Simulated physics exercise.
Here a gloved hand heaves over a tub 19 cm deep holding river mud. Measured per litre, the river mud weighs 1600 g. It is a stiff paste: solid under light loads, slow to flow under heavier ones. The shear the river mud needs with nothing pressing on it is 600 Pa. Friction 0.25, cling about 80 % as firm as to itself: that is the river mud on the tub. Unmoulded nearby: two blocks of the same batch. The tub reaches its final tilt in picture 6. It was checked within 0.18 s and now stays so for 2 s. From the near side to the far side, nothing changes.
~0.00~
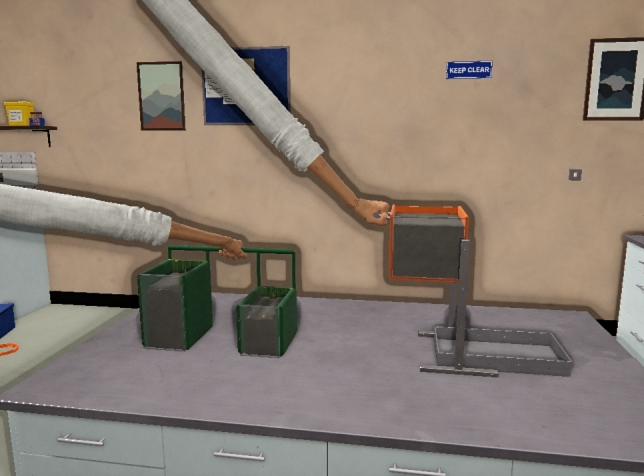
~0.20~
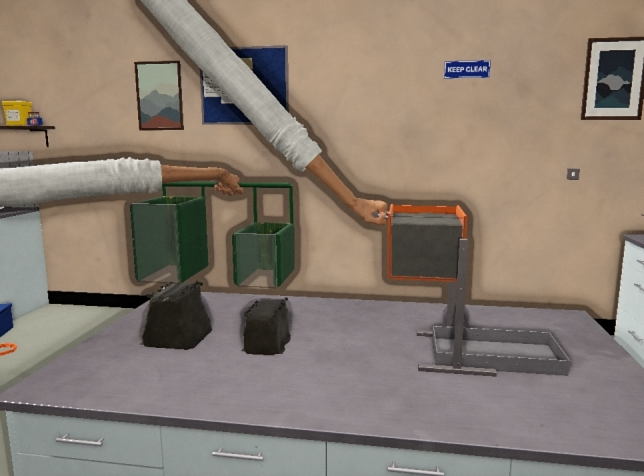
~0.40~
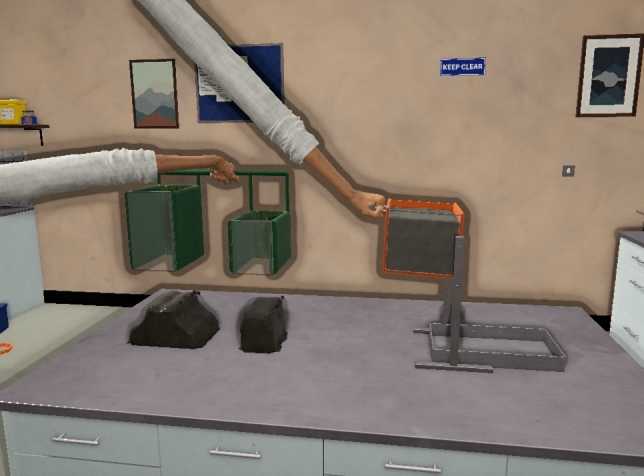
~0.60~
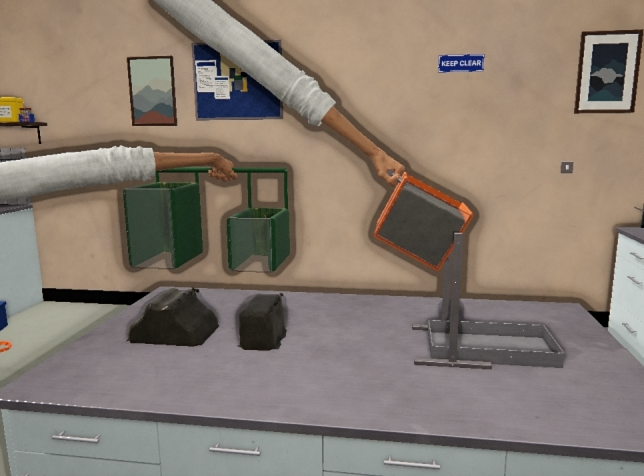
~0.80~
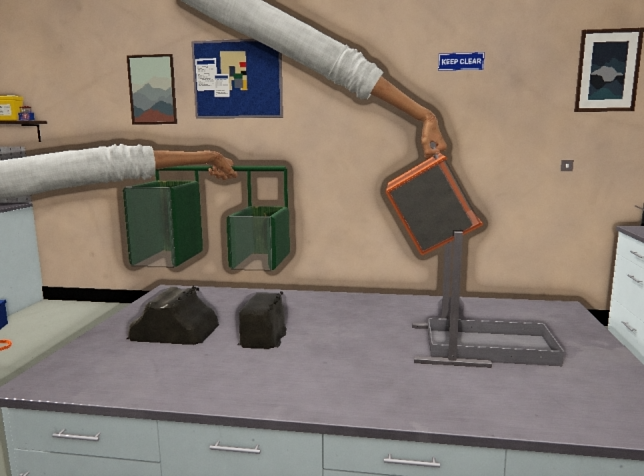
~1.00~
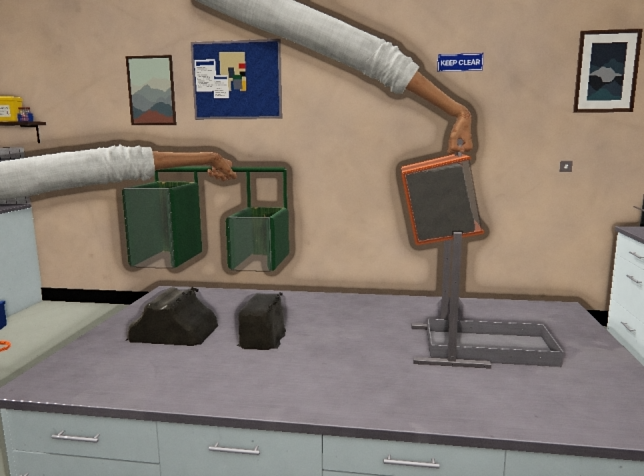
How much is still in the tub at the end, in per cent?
Around 98 percent.
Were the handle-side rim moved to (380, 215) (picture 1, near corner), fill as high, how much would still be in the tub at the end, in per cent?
That would leave about 60 % in the tub.
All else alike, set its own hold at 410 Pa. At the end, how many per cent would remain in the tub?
It would come to about 60 %.
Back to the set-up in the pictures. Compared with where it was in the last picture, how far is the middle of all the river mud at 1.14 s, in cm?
1 cm.
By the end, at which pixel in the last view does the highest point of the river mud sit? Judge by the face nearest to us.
I'd say it peaks at roughly (416, 176) in the last picture.
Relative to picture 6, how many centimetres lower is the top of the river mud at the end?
About 3 cm.
By 1.14 s, the tub is at 77 degrees and holds 100 %.
By 1.31 s, the tub is at 77 degrees and holds 100 %.
By 1.48 s, the tub is at 77 degrees and holds 99 %.
By 1.65 s, the tub is at 77 degrees and holds 99 %.
By 3.00 s, at the end, the tub is at 77 degrees and holds 98 %.
